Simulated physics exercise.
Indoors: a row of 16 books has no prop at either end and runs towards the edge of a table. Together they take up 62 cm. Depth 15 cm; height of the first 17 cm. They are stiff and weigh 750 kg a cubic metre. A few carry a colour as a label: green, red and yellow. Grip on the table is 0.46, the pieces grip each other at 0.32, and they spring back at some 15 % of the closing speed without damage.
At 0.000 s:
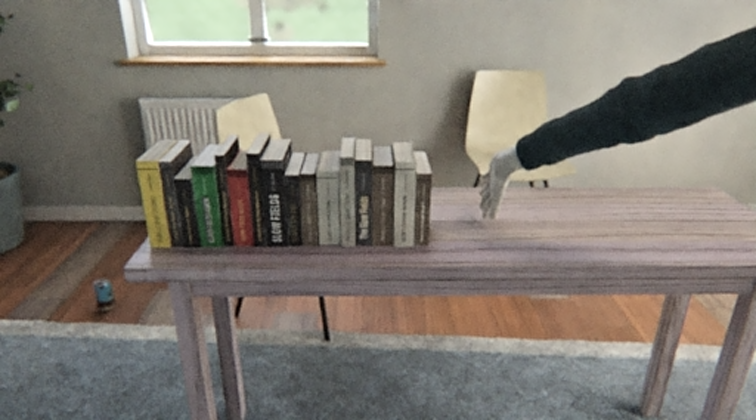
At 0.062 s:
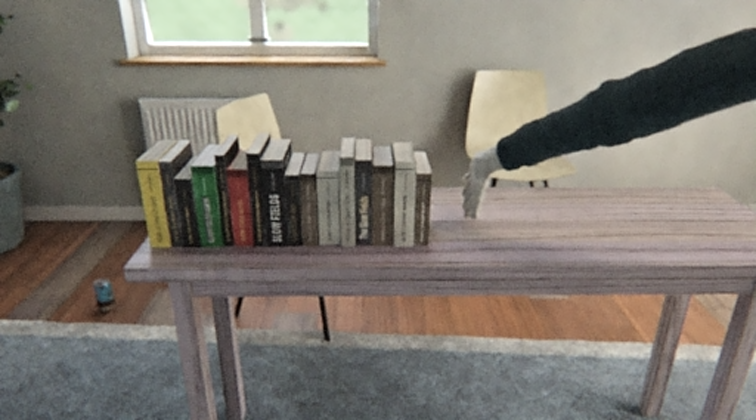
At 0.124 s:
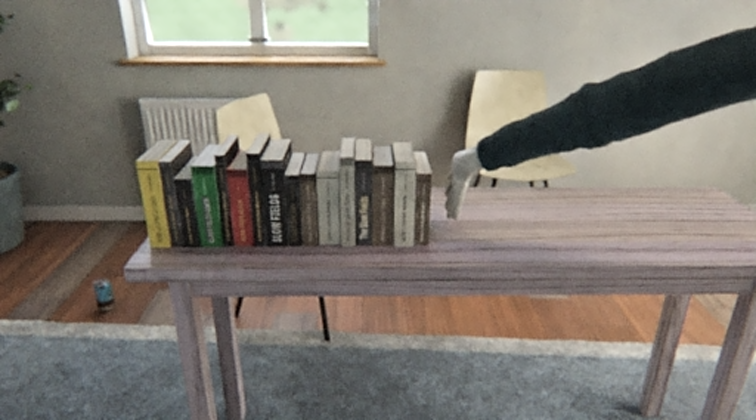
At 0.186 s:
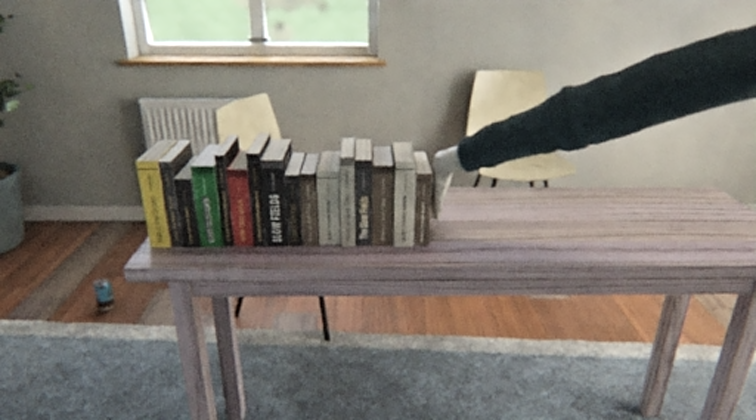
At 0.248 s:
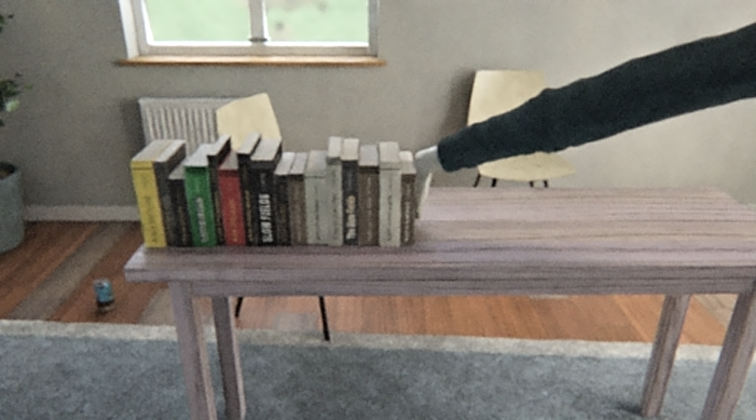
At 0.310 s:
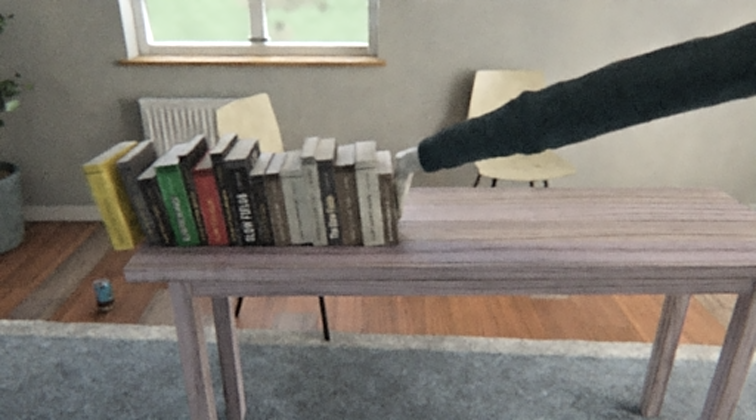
A hand reaching in from the right and pushing a row of books leftward along a wooden table, the books starting to lean.
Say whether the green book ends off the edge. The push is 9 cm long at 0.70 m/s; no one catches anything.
In the end the green book drops off.
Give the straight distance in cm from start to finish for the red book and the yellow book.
Red 20, yellow 100.
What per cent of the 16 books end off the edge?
About 25 per cent.
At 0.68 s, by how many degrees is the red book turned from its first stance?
Roughly 50°.
After 0.40 s, none of the 16 books off the edge, 16 disturbed; green book leaning 21°; yellow book leaning 33°, 7 cm lower.
After 0.68 s, 4 of the 16 books off the edge; green book on its side; yellow book on its side.
By the end (1.1 s), 4 of the 16 books off the edge; green book on its side; yellow book on its side; red book leaning 68°.
